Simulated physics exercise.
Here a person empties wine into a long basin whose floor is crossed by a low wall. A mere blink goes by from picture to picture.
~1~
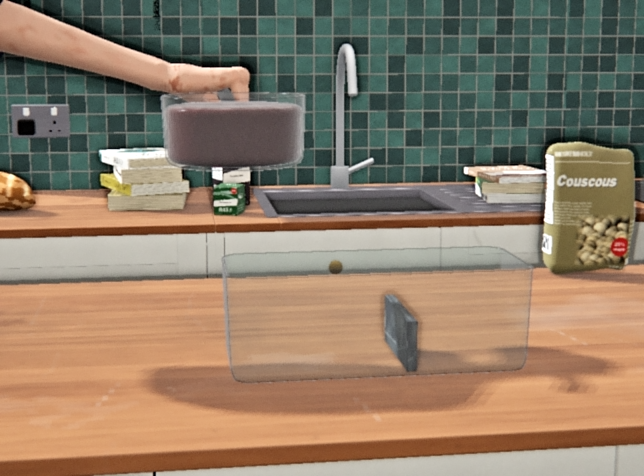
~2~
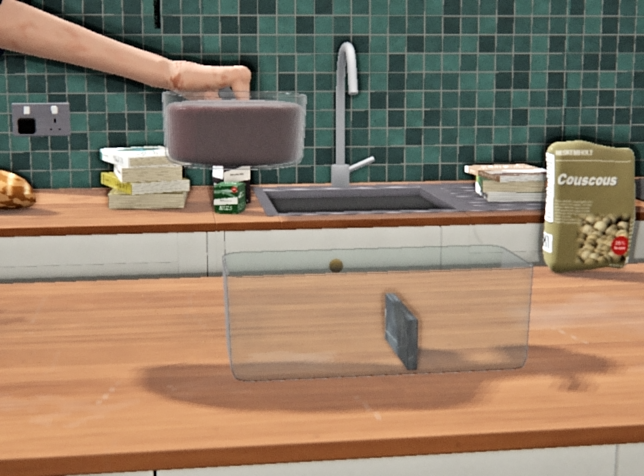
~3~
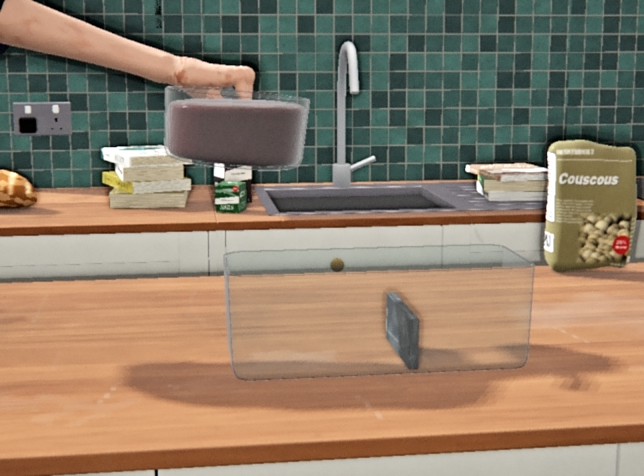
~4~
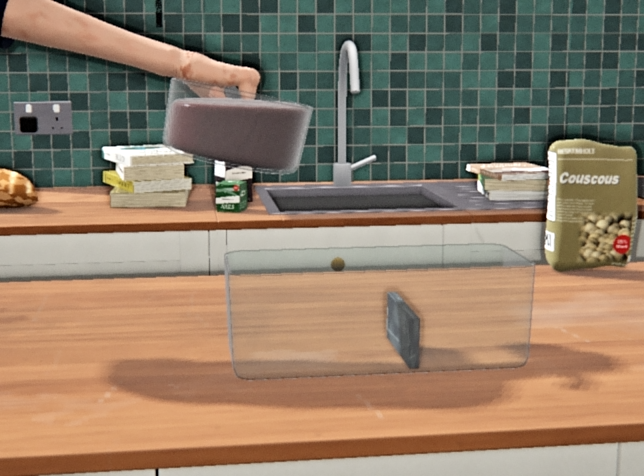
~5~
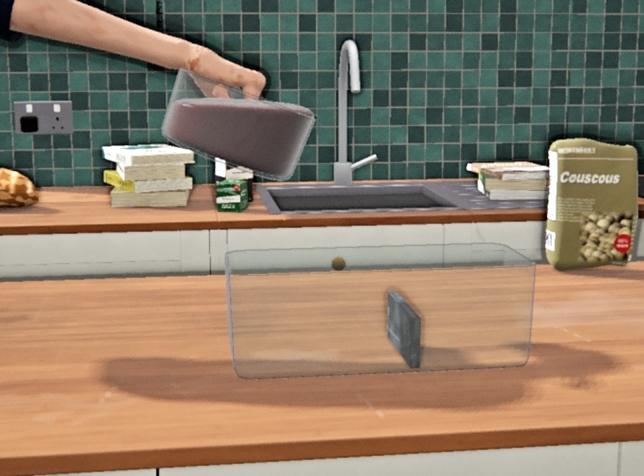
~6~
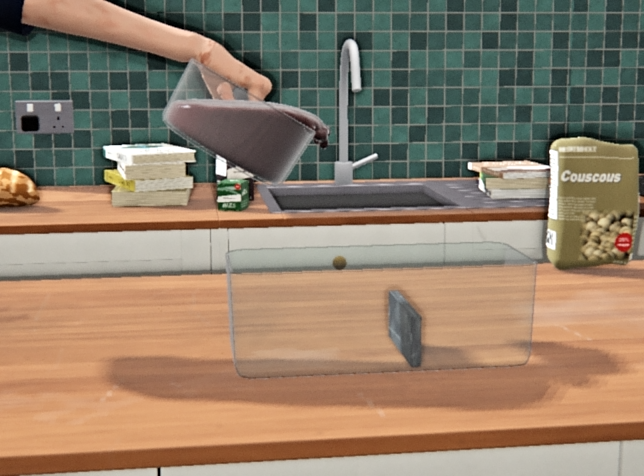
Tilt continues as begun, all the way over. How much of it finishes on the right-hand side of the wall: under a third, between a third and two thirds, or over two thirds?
Short of a third.
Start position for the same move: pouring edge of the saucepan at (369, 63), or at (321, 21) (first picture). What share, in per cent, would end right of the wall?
You'd get 60 percent from the first and 40 percent from the second.
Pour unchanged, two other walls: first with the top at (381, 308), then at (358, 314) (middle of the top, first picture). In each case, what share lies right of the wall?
Note - case one near 20 %, case two near 50 %.
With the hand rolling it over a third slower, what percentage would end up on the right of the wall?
About 5 %.
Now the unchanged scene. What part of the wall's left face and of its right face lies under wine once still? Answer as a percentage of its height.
Close to 60 for the left and 10 for the right.
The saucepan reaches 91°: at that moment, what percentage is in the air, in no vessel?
Around 40 in a hundred.
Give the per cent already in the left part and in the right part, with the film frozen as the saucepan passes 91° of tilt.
Left 35 per cent, right 0 per cent.
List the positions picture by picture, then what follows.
It leans 0°; its right rim is at (303, 97); the wine meets the walls at (165, 107) and (301, 106); the long basin's rim runs from (225, 268) to (517, 259); the wall's top is at (401, 309), in the first picture.
It leans 1°; its right rim is at (305, 97); the wine meets the walls at (166, 105) and (301, 105), in the second picture.
It leans 5°; its right rim is at (308, 102); the wine meets the walls at (169, 103) and (304, 106), in the third picture.
It leans 12°; its right rim is at (310, 109); the wine meets the walls at (171, 103) and (308, 107), in the fourth picture.
It leans 21°; its right rim is at (312, 120); the wine meets the walls at (171, 105) and (313, 115); 2 per cent is over the edge, in the fifth picture.
It leans 31°; its right rim is at (313, 133); the wine meets the walls at (170, 103) and (311, 124); 7 per cent is over the edge, in the sixth picture.
A moment on, the saucepan is tipped on its side and 24 per cent is still to pour, 35 is left of the wall and 0 right of it.
Next, the saucepan is tipped right over and 4 per cent is still to pour, 78 is left of the wall and 1 right of it.
Then the saucepan is tipped right over and 0 per cent is still to pour, 83 is left of the wall and 8 right of it.
Later the saucepan is tipped right over and 0 per cent is still to pour, 84 is left of the wall and 8 right of it.
At rest 83 per cent lies left of the wall, 8 right of it and 9 outside.
